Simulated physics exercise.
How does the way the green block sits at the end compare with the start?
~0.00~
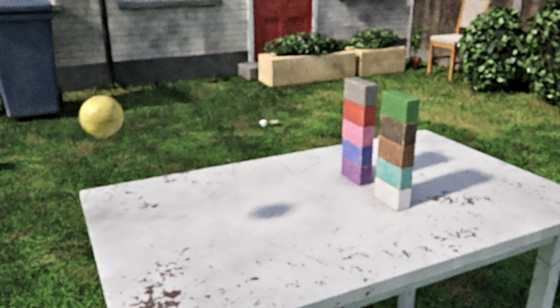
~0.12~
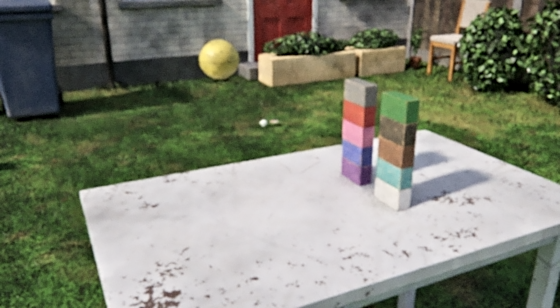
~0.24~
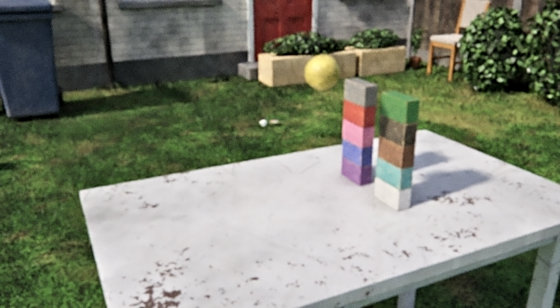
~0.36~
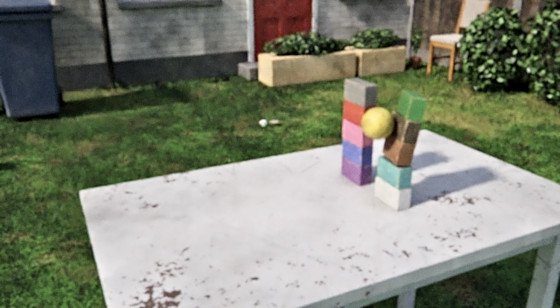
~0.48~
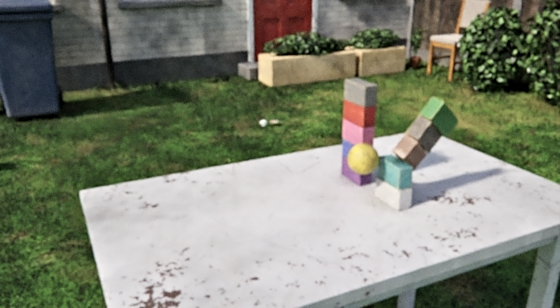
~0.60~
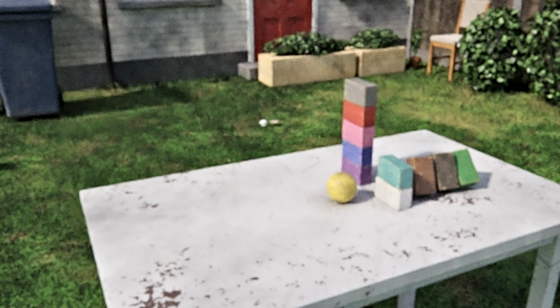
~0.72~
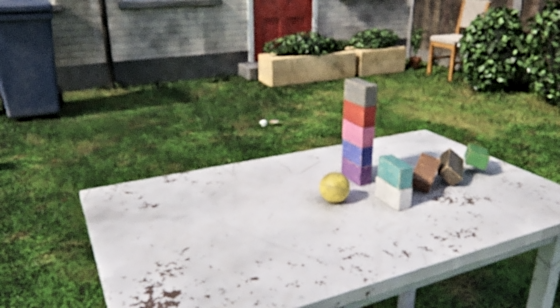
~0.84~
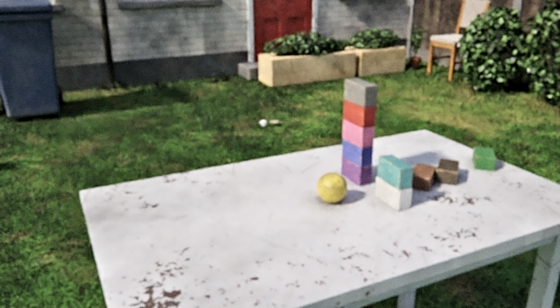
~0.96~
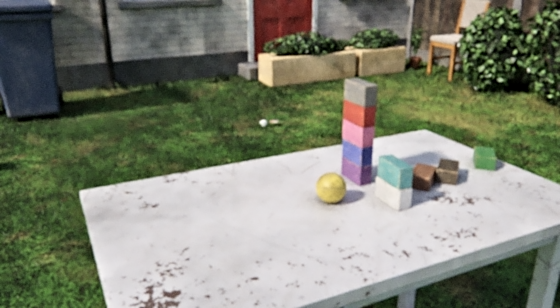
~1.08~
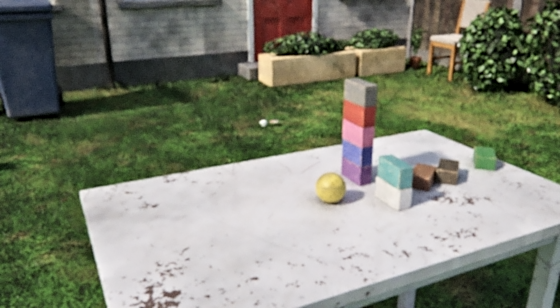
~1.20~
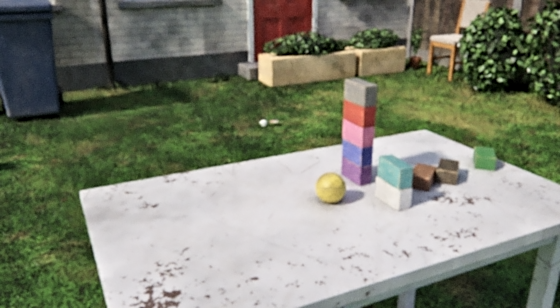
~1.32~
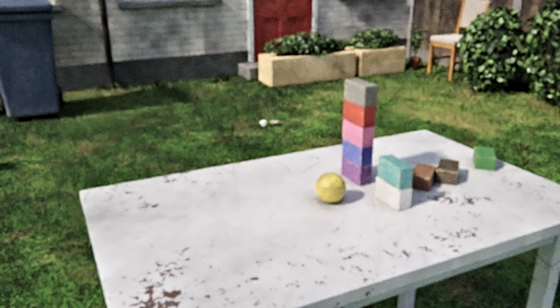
At the start the green block is upright on top of its stack, and by the end it is lying on its side on the table, off to the right.
Yellow ball flying into two block stacks on a garden table, toppling the green, black and brown blocks before coming to rest.
